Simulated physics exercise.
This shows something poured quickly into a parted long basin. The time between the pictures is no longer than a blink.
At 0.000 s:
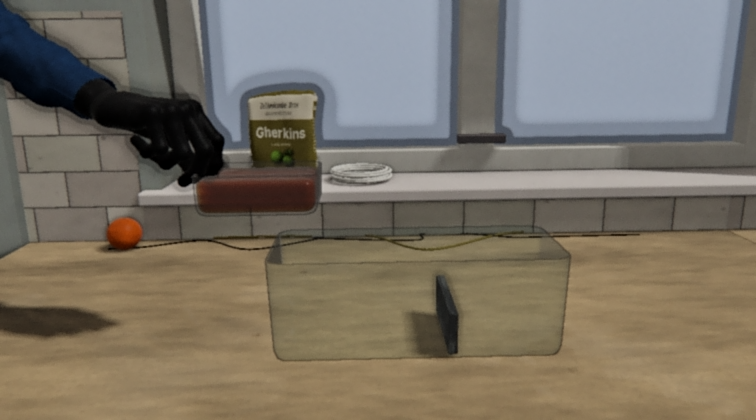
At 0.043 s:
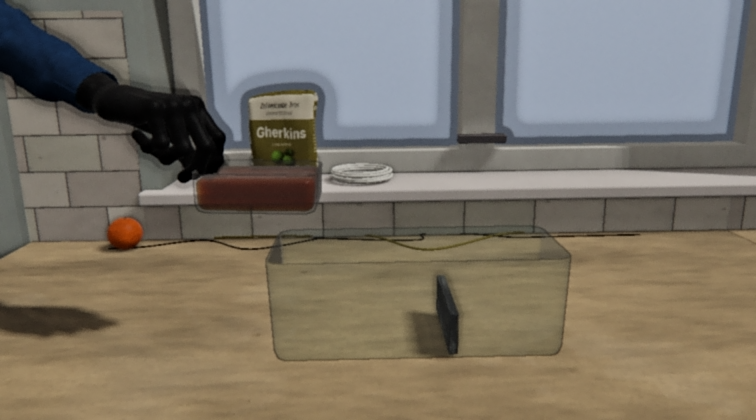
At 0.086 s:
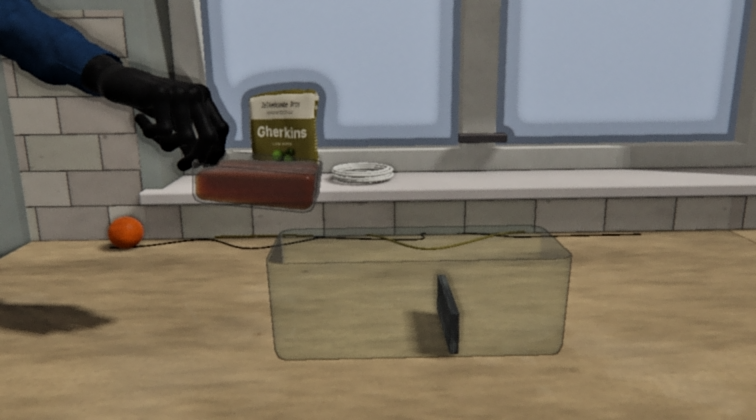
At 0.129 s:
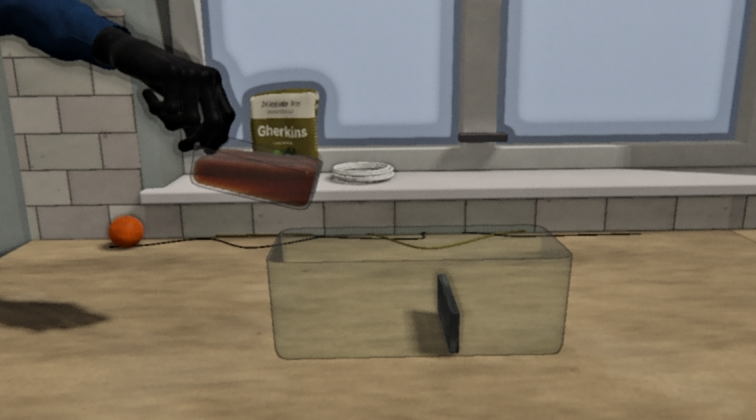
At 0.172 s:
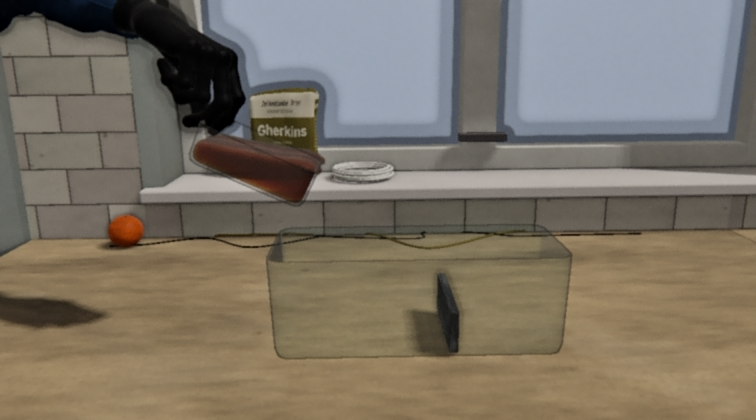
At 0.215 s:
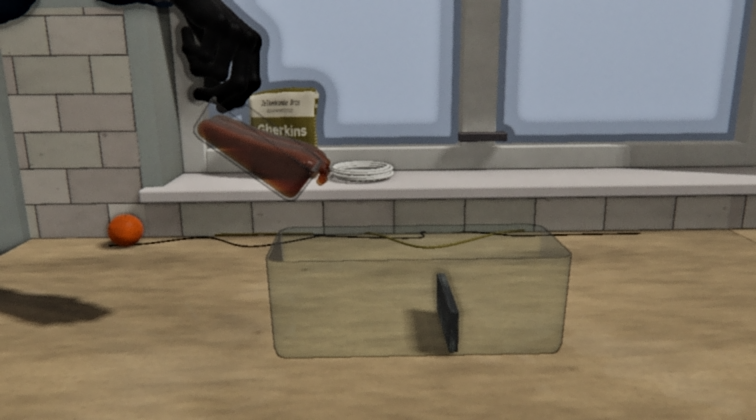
On a wooden counter below a window, a black-gloved hand holds a clear container of reddish-brown tea level above and left of a long, see-through basin with a dark divider. The container tilts rightward, slightly at first, then more steeply, until a little tea pushes past its lower right rim.
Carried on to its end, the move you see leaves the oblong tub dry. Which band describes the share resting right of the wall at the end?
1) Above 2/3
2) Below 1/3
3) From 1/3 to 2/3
Option 2: Below 1/3.
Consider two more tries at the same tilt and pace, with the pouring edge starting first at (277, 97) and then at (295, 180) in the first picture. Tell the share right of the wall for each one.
Roughly 5 percent on the first try and 5 percent on the second.
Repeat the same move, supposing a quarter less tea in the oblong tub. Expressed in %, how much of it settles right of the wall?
Estimated share: Close to 5 per cent.
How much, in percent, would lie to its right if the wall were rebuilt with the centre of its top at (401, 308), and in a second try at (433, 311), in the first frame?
Roughly 60 % and 25 %.
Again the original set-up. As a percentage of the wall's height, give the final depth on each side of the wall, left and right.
Left 30 per cent, right 0.
Then, 0.47 s in, the tilt is 107° and 10 per cent is still to pour, 30 is left of the wall and 0 right of it.
Then, 0.65 s in, the tilt is 113° and 0 per cent is still to pour, 85 is left of the wall and 4 right of it.
Then, 0.84 s in, the tilt is 113° and 0 per cent is still to pour, 85 is left of the wall and 5 right of it.
Then, 1.05 s in, the tilt is 113° and 0 per cent is still to pour, 89 is left of the wall and 6 right of it.
Finally, 89 per cent lies left of the wall, 6 right of it and 5 outside.
